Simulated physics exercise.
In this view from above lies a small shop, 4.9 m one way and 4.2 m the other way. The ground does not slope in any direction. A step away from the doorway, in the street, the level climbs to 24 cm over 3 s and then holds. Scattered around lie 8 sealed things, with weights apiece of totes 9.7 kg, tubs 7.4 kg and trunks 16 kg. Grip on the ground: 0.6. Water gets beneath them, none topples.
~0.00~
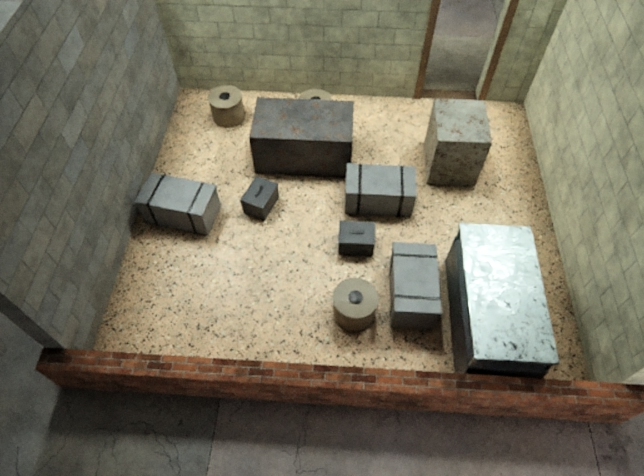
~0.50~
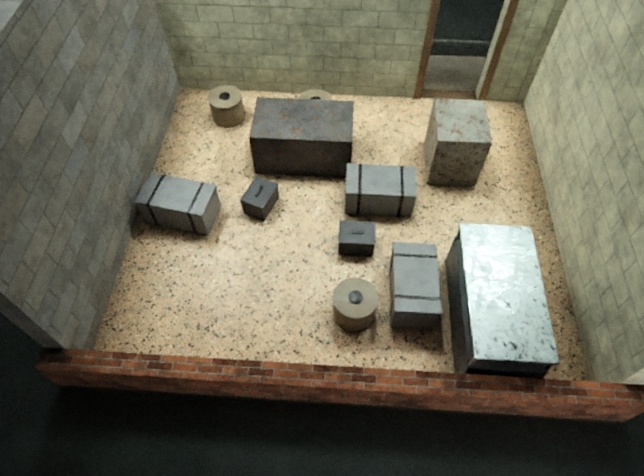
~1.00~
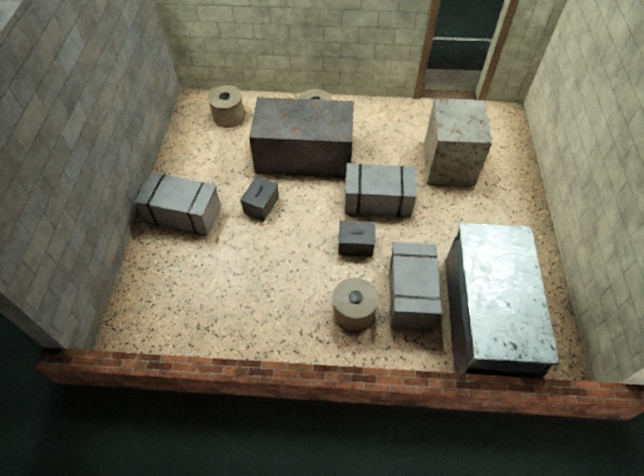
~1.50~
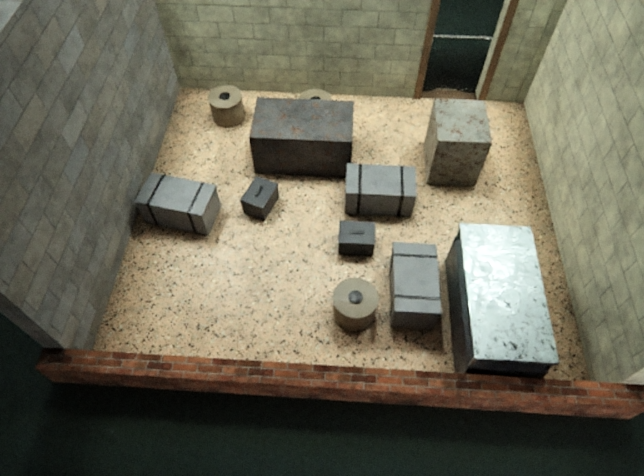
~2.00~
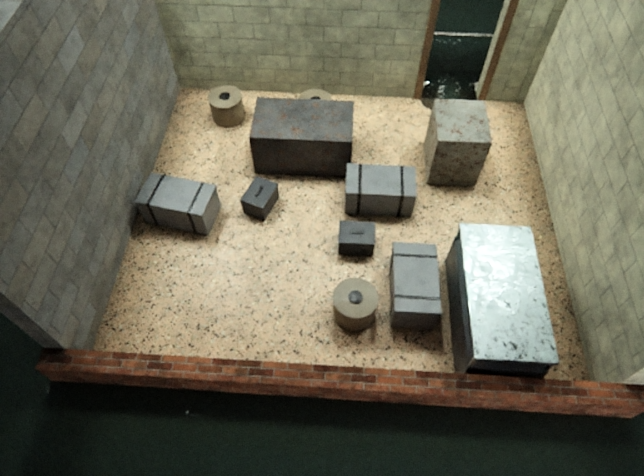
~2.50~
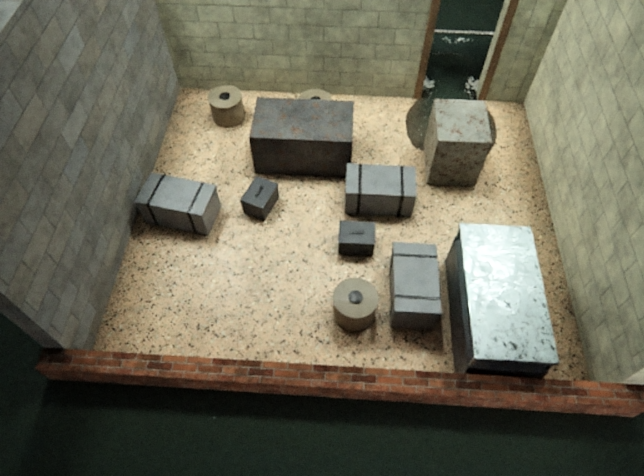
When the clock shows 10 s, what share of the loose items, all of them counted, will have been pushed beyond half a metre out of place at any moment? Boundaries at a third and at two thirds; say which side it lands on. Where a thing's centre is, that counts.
It lands short of a third.
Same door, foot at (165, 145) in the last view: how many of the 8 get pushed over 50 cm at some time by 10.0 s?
That would give 3.
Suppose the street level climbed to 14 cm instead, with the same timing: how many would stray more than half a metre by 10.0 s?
That would make 0 of them.
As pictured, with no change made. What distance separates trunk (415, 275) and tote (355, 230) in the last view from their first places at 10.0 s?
10 cm, 5 cm.
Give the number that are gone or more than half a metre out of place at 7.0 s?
I get 1.
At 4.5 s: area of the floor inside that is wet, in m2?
Flooded: Near 6.0 m2.
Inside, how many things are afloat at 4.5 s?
At that time, 0.
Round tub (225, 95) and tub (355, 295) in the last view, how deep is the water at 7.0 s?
Depth approx. 2 cm / 1 cm.
After 3.5 s 0 of 8 are over 50 cm from their spots; 0 afloat.
After 4.5 s 0 of 8 are over 50 cm from their spots; 0 afloat.
After 7.0 s 1 of 8 are over 50 cm from their spots; 1 afloat.
After 10.0 s 1 of 8 are over 50 cm from their spots, and 1 have been at some point; 2 afloat.
